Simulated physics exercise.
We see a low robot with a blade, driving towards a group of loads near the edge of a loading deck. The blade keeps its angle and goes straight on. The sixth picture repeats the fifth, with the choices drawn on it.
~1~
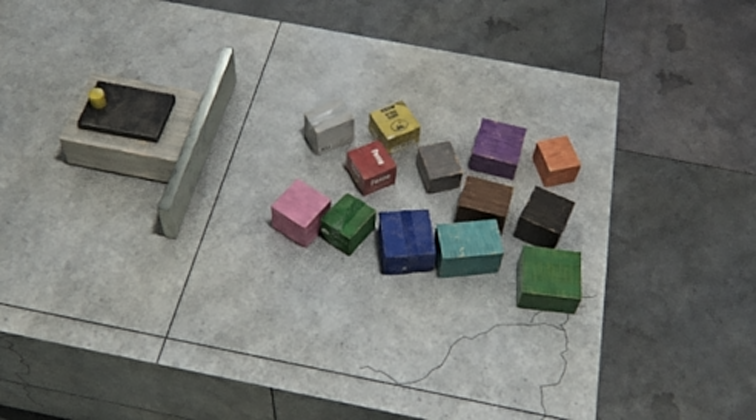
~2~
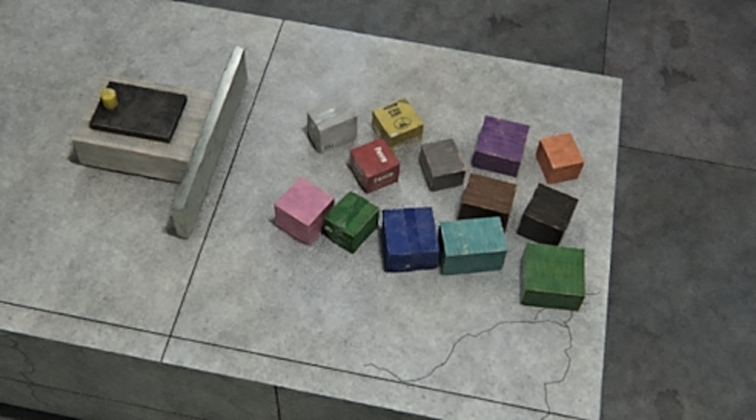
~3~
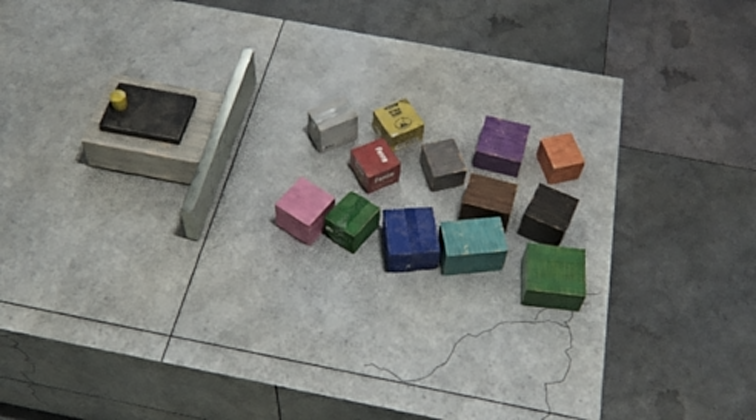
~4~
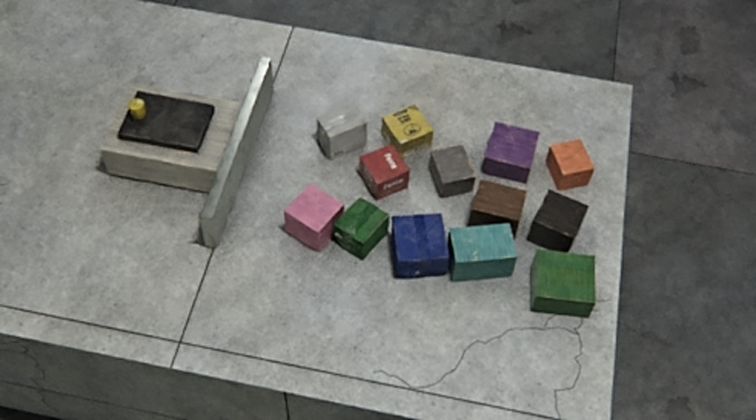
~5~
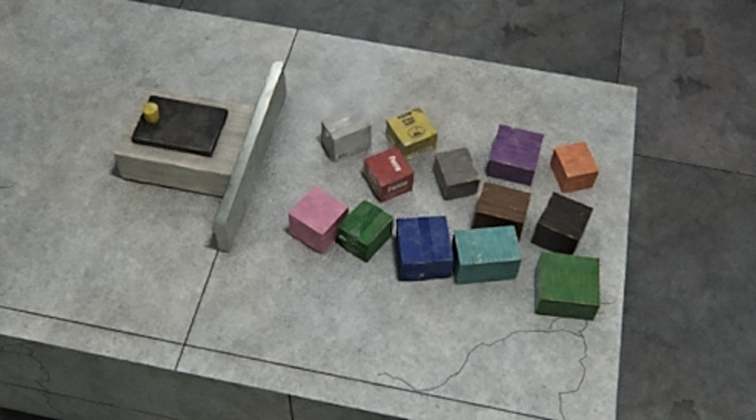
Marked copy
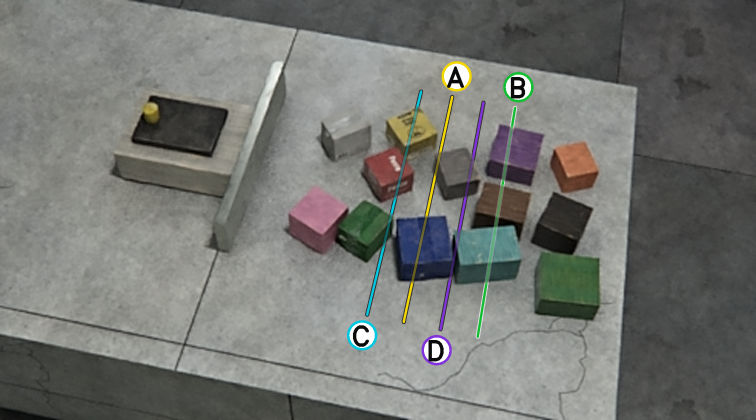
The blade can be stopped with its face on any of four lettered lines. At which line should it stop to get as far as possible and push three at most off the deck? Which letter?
As far as mark B.
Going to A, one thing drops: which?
The green crate.
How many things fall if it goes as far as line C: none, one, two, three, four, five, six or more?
The count is none.
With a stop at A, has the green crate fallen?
Yes.
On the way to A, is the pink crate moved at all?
By then, yes.
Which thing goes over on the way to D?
The green crate.
On the marked copy, A at (430, 200); B at (498, 213); C at (396, 194); D at (464, 206).
Taking B. A third of the way, robot (273, 142); turquoise crate (492, 257); yellow box (419, 133).
Two thirds of the way, robot (363, 158); green crate (644, 307); turquoise crate (583, 279).
When it is over, robot (431, 171); turquoise crate over the edge; green crate over the edge; two fallen.
As for the rest, A is within the limit but short; C is within the limit but short; D is within the limit but short.
